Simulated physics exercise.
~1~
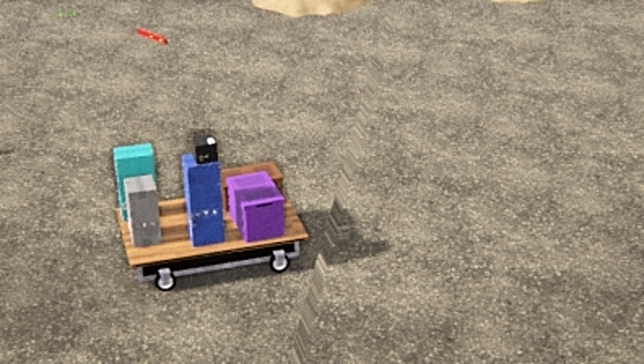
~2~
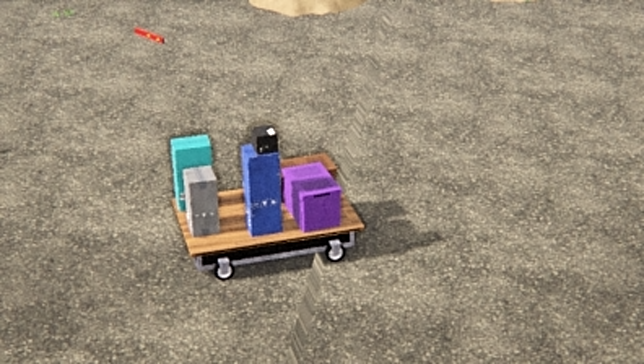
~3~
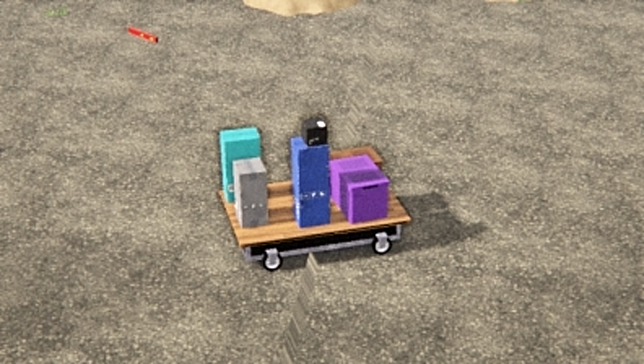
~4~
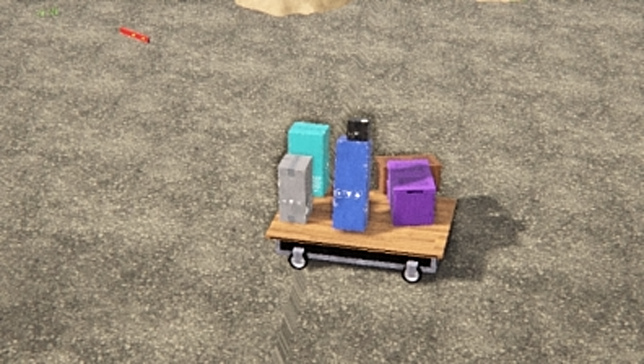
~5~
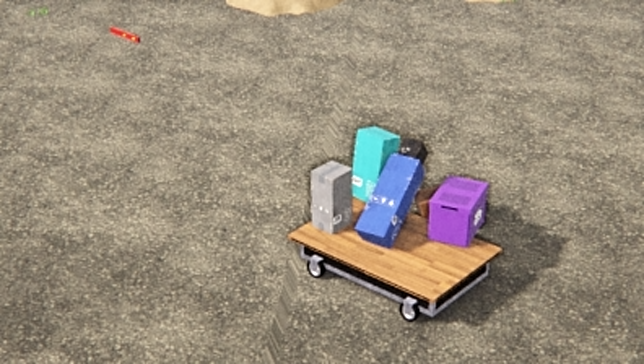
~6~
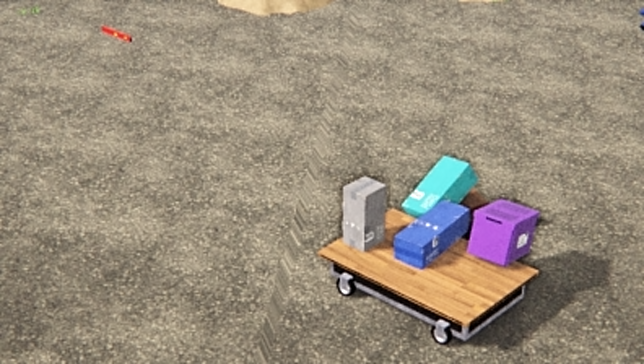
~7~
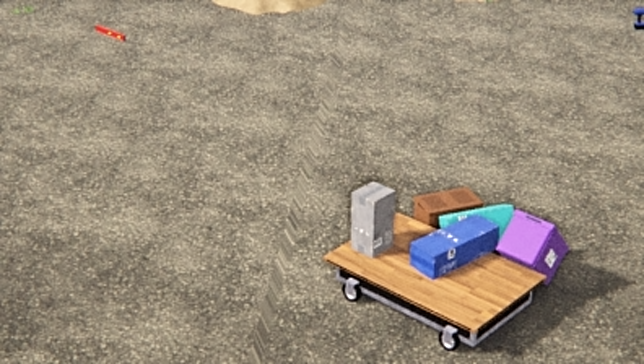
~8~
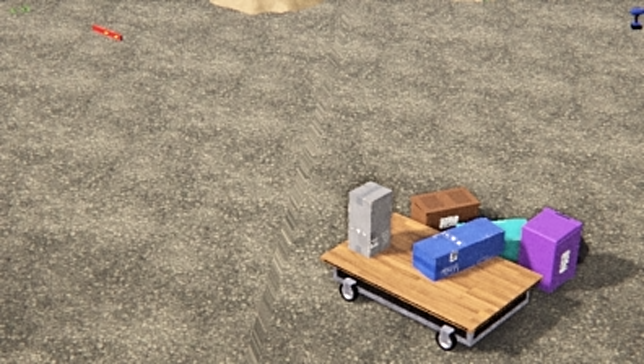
A flat wooden cart on small wheels rolls across rough grey-brown gravel, seen from above at an angle, carrying upright turquoise, grey and blue boxes, a purple tote on the right, a brown tote behind and a small black parcel atop the stack. It travels right, then swings toward the lower right. As it turns, the blue box leans and topples onto the deck, while the black parcel drops from view behind. The turquoise box tips over and slides off the far edge, and the purple tote tumbles off beside it. The cart stops with the grey box upright, the blue box lying flat and the brown tote resting beyond the deck.
